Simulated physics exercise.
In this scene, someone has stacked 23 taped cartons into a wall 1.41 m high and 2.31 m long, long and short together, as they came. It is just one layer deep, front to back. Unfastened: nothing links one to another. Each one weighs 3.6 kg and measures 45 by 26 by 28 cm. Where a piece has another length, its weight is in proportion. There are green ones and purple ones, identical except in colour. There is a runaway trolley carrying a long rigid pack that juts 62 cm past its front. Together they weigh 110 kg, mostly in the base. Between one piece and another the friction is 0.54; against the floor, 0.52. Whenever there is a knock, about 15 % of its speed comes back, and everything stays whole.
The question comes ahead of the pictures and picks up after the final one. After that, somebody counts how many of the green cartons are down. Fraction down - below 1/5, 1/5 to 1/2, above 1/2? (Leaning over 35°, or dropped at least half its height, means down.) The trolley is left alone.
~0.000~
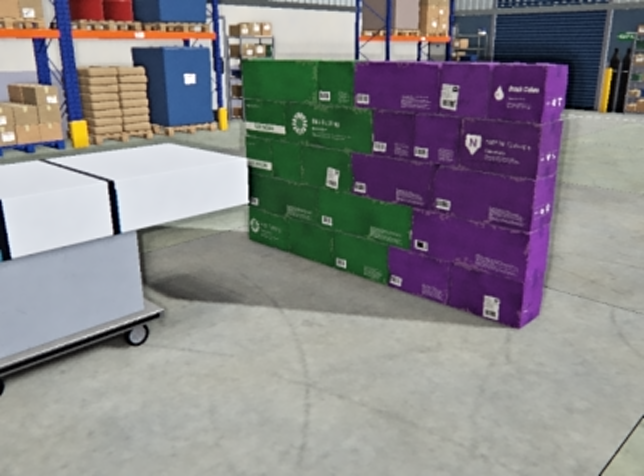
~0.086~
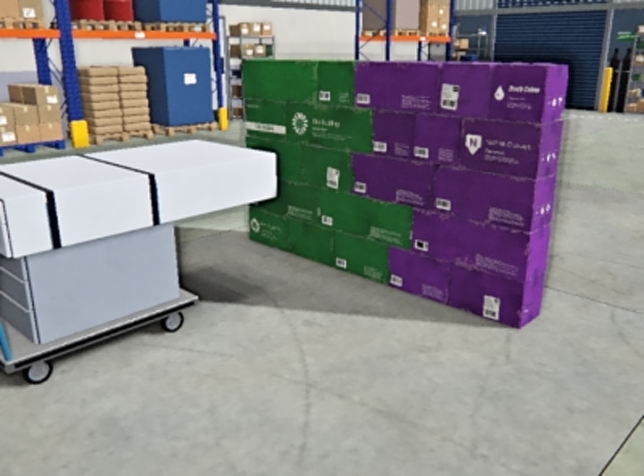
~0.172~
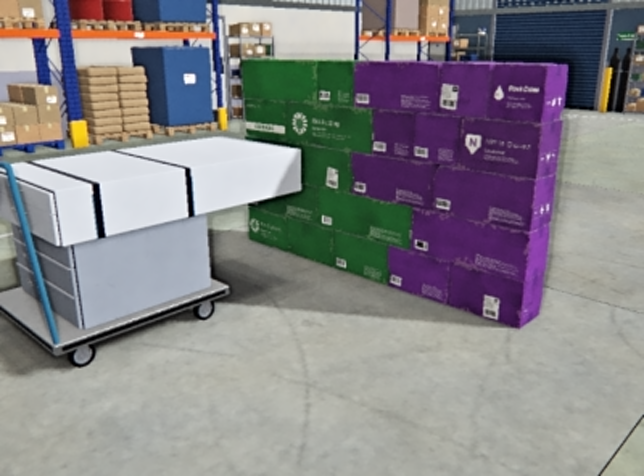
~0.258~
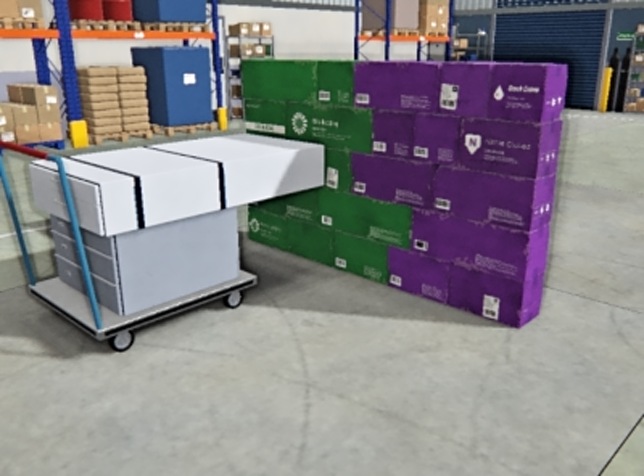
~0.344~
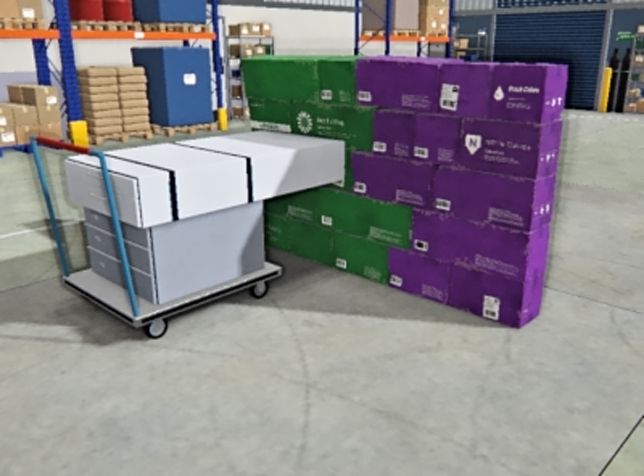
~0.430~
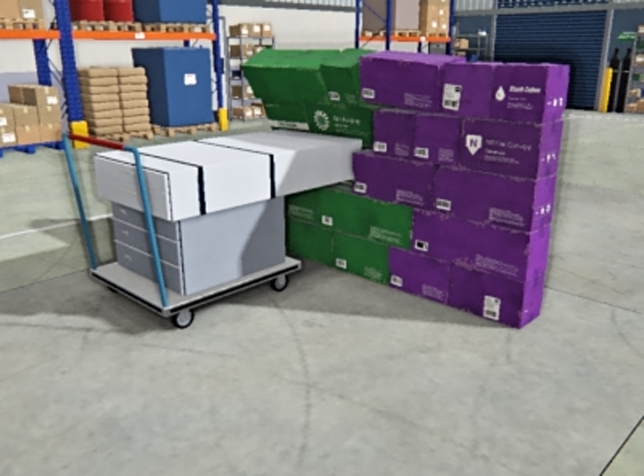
The loss is major, above a half.
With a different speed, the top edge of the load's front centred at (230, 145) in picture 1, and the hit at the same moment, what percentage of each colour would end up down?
You'd end up with green at 70 per cent down and purple at 0 per cent.
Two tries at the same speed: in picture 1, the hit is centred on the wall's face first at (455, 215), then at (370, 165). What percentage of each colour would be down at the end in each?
Down by colour - green: 40%, then 20%; purple: 80%, then 50%.
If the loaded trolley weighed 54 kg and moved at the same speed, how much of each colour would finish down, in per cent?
You'd get green at 60 and purple at 0 per cent down.
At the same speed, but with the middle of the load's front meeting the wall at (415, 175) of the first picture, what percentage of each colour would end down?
Then green 20, purple 70 per cent.
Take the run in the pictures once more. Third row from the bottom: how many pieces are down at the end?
I count 3 down there.
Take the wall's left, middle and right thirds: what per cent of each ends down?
In percent, the thirds read 60 on the left, 40 in the middle and 0 on the right.
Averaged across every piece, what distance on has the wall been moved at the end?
Roughly 60 cm.
Around 0.60 s, load 55 cm past the wall's line, still rolling; 5 of the 12 green cartons down (5 of 23 in all colours); top green carton tipped 71°, 15 cm lower.
Around 0.84 s, load 90 cm past the wall's line, still rolling; 7 of the 12 green cartons down (7 of 23 in all colours); top green carton on its side.
Around 1.32 s, load 1.36 m past the wall's line, still rolling; 7 of the 12 green cartons down (7 of 23 in all colours); top green carton on its side.
Finally (2.4 s), load 1.59 m past the wall's line, stopped; 7 of the 12 green cartons down (7 of 23 in all colours); top green carton on its side; top purple carton unmoved. That is 58 per cent. Seen by the last camera, middles, top green carton near (383, 105), top purple carton near (529, 92).
